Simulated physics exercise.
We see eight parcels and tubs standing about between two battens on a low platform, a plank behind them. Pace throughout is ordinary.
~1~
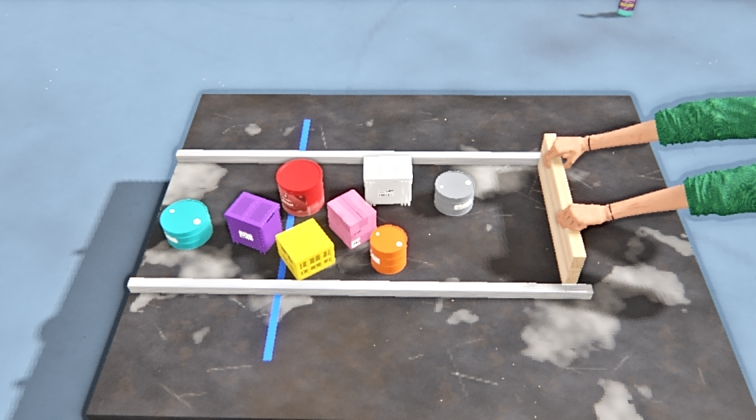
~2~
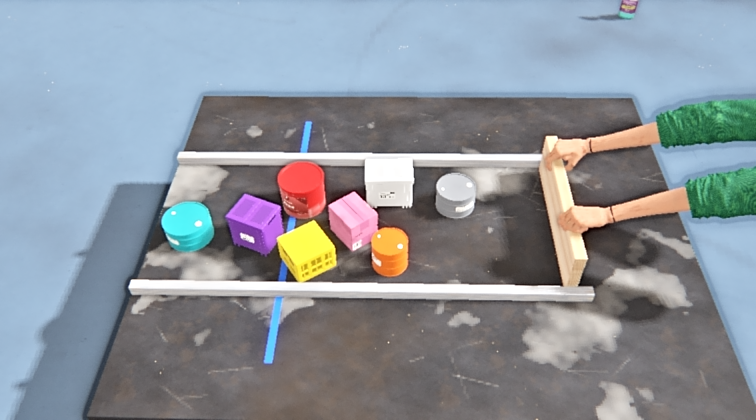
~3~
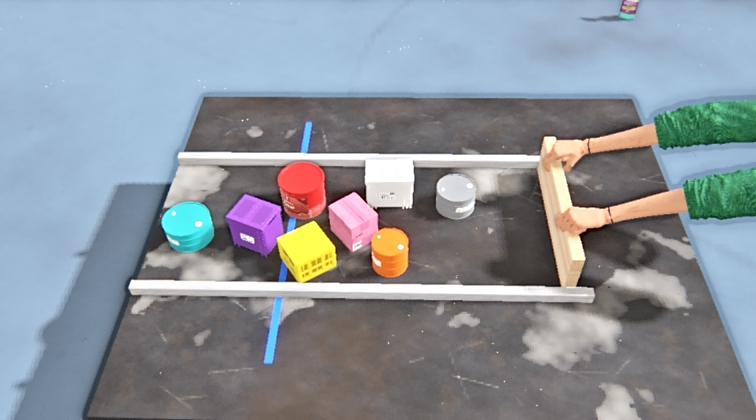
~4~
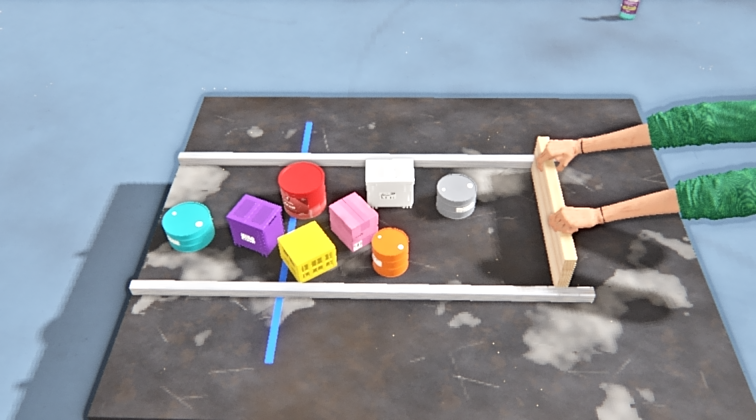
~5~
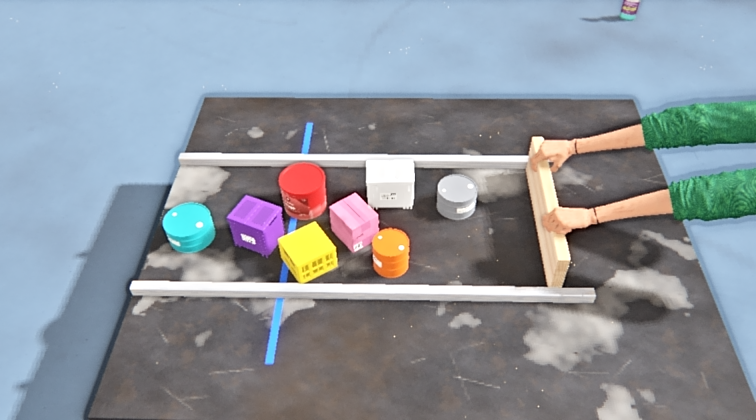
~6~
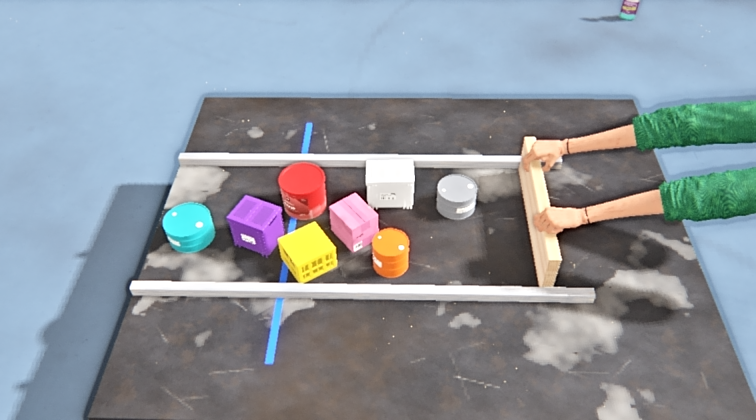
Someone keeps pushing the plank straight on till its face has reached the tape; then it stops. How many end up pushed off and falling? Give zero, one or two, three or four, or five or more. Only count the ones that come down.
Watching this, the number dropping off is nil.
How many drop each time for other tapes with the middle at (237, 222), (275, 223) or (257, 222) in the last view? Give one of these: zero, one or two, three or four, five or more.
1 or 2; just one or two; either one or two.
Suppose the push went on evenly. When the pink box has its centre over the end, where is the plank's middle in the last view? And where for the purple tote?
The middle sits near (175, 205) for the first and near (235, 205) for the other.
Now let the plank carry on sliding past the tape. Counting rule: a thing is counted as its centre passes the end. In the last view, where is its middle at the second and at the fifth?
The first one at (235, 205), the next at (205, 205).
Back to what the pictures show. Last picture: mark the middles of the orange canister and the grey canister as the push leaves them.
The first near (267, 256), the second near (276, 194).
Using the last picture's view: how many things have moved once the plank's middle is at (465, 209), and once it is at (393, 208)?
1 and 3.
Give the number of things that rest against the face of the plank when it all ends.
Number: 3.
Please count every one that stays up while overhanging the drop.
I'd put it at 1.
Soon after, none off yet; turquoise canister at rest near (189, 228); purple tote at rest near (257, 227); red pail at rest near (304, 192).
After that, none off yet; turquoise canister at rest near (189, 228); purple tote displaced a little near (248, 224); red pail displaced a little near (278, 198).
In the end, the number that fall off is zero.
